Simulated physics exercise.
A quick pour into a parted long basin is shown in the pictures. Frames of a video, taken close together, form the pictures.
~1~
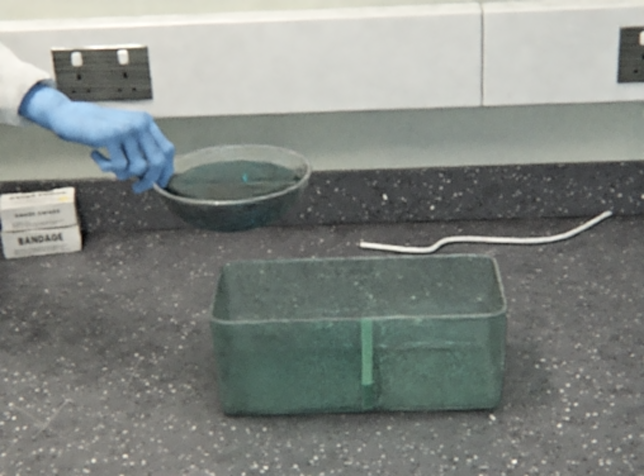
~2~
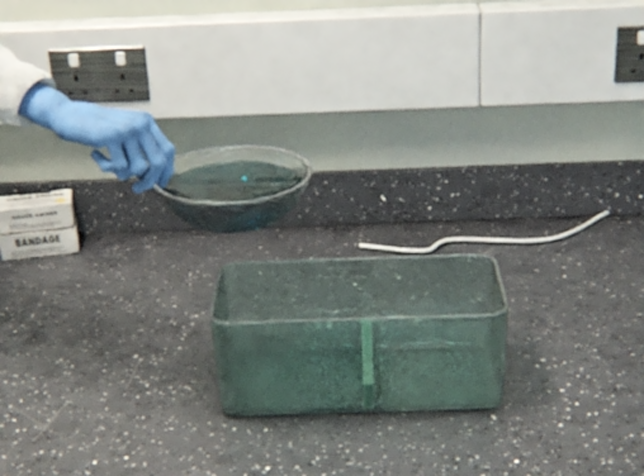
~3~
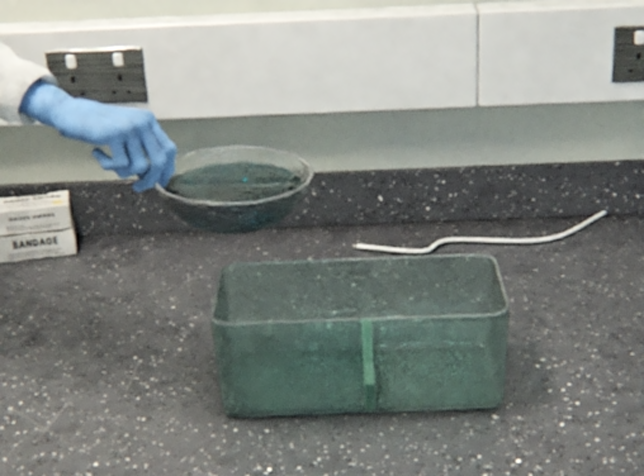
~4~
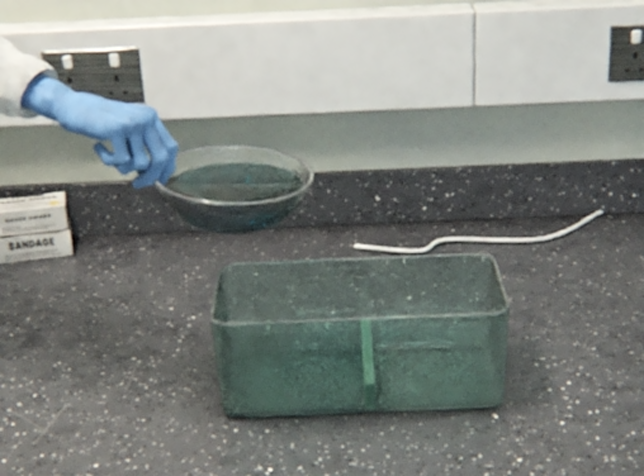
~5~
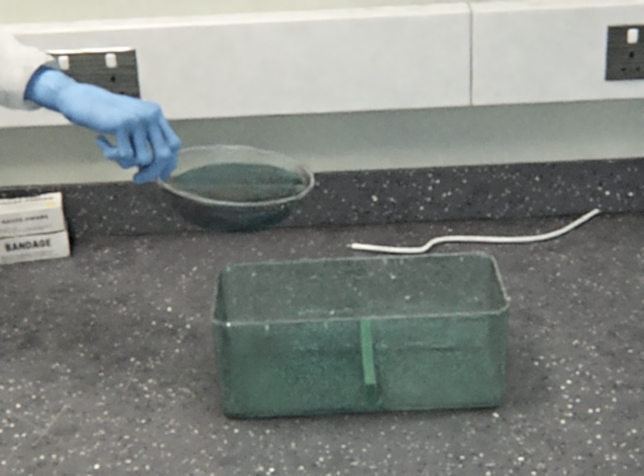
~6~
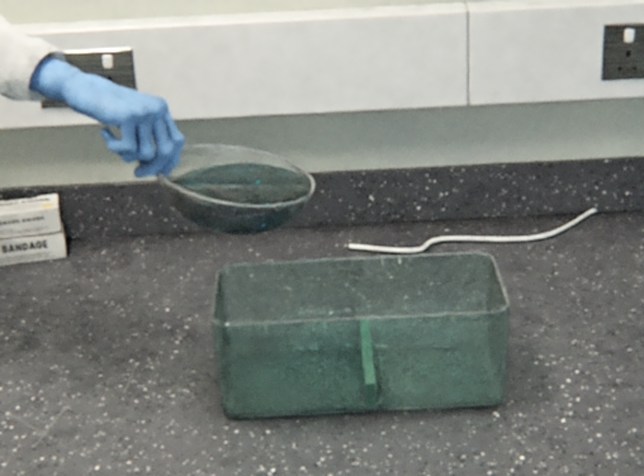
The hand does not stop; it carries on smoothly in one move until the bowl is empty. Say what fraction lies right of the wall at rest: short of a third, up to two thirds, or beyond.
The share right of the wall lands inside the two marks of one third and two thirds.
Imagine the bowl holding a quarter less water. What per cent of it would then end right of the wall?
It works out near 40 percent.
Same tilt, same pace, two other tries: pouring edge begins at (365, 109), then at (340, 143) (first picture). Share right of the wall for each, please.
Close to 85 in a hundred, and close to 80 in a hundred.
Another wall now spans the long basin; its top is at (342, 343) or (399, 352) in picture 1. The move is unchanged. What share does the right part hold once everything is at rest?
The first position gives around 75 percent, the second around 5 percent.
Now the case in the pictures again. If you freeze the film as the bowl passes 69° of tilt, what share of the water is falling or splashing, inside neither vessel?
Some 30 per cent, I'd say.
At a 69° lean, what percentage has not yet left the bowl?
Around 15 in a hundred.
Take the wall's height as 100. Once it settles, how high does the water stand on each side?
Left 30 %, right 40 %.
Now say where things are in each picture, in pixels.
In the first frame, tilt 0°; pouring edge (310, 172); surface from (162, 184) to (305, 180); the long basin's rim runs from (216, 292) to (501, 284); the wall's top is at (367, 353).
In the second frame, tilt 0°; pouring edge (311, 173); surface from (163, 185) to (305, 181).
In the third frame, tilt 2°; pouring edge (312, 175); surface from (164, 185) to (305, 182).
In the fourth frame, tilt 4°; pouring edge (313, 178); surface from (164, 185) to (306, 183).
In the fifth frame, tilt 8°; pouring edge (313, 182); surface from (166, 184) to (308, 185).
In the sixth frame, tilt 12°; pouring edge (314, 187); surface from (168, 184) to (311, 184).
A moment on, the tilt is 69° and 17 per cent is still to pour, 18 is left of the wall and 37 right of it.
Next, the tilt is 108° and 0 per cent is still to pour, 47 is left of the wall and 52 right of it.
Then the tilt is 118° and 0 per cent is still to pour, 47 is left of the wall and 53 right of it.
Later the tilt is 118° and 0 per cent is still to pour, 47 is left of the wall and 53 right of it.
At rest 47 per cent lies left of the wall, 53 right of it and 0 outside.
